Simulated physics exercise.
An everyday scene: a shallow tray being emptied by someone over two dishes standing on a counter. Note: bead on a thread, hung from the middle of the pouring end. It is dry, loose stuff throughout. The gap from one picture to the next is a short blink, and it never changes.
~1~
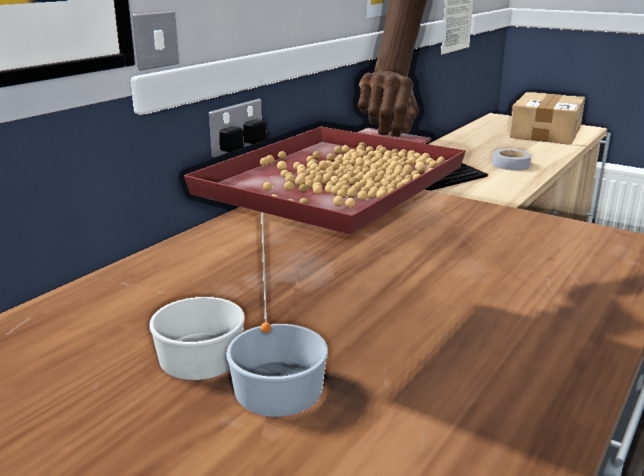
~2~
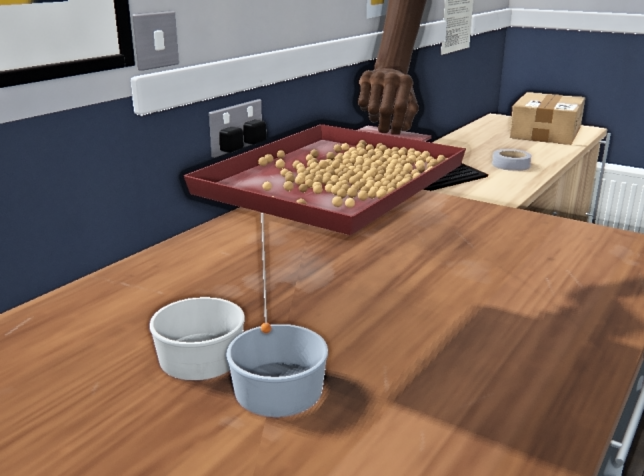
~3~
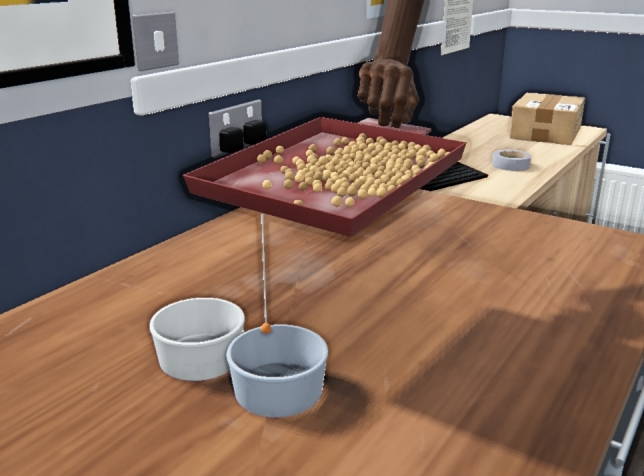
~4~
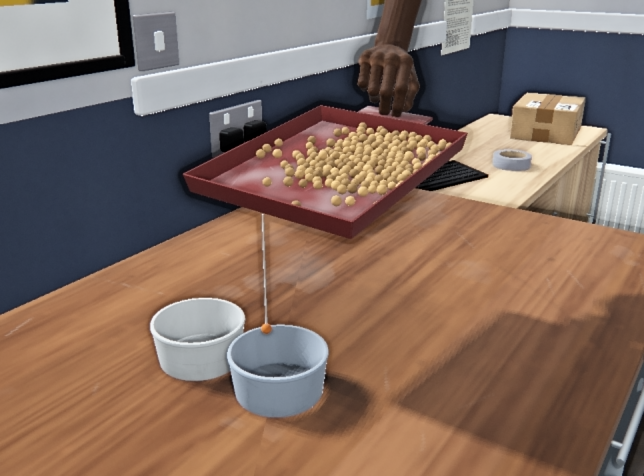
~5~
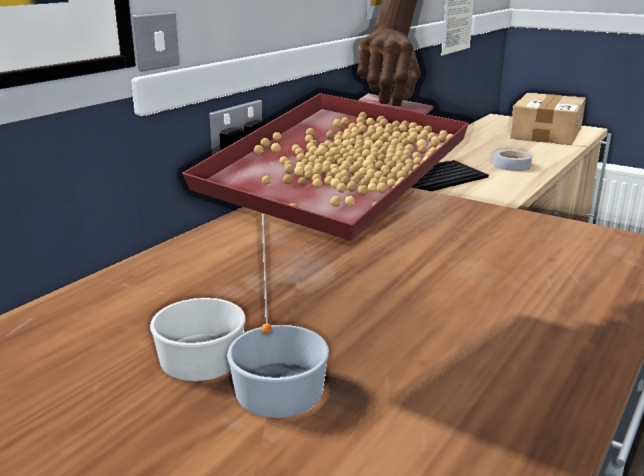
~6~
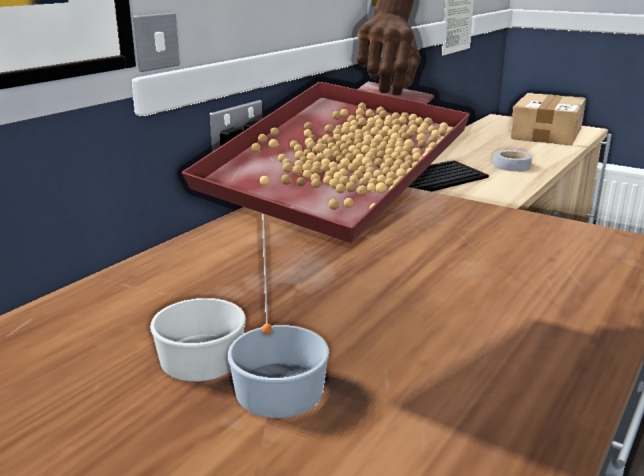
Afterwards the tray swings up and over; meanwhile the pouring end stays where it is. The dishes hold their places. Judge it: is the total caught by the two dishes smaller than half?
Well, most of the load misses the dishes, as it turns out.
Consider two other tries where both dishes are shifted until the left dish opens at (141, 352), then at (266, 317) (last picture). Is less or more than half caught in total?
Taking the places in turn, it's shy of half and then shy of half.
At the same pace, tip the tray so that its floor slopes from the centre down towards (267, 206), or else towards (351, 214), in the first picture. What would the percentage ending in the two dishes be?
Well, 20 percent for one and then 0 percent for the other.
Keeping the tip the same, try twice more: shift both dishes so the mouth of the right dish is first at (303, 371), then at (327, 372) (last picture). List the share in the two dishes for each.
Trial 1 around 70 percent, trial 2 around 70 percent.
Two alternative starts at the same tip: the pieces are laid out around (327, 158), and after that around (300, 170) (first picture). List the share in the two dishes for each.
Roughly 10 and 20 percent, in that order.
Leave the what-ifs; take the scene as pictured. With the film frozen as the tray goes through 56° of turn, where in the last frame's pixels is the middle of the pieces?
The load's middle is around (320, 194).
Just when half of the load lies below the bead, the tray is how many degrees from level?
Somewhere near 90°.
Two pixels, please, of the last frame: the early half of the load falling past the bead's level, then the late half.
First part (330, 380), rest (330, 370).
Just after the last frame, tray tipped steeply; almost all on the tray; just a few outside both; just a few in the air.
A moment on, tray tipped right over; roughly a quarter on the tray; about a tenth in the right dish; roughly half outside both; roughly a quarter in the air.
Further on, tray tipped past a quarter turn; about a tenth in the right dish; the larger part outside both.
When it is over, tray tipped past a quarter turn; about a tenth in the right dish; not one in the left dish; the larger part outside both.
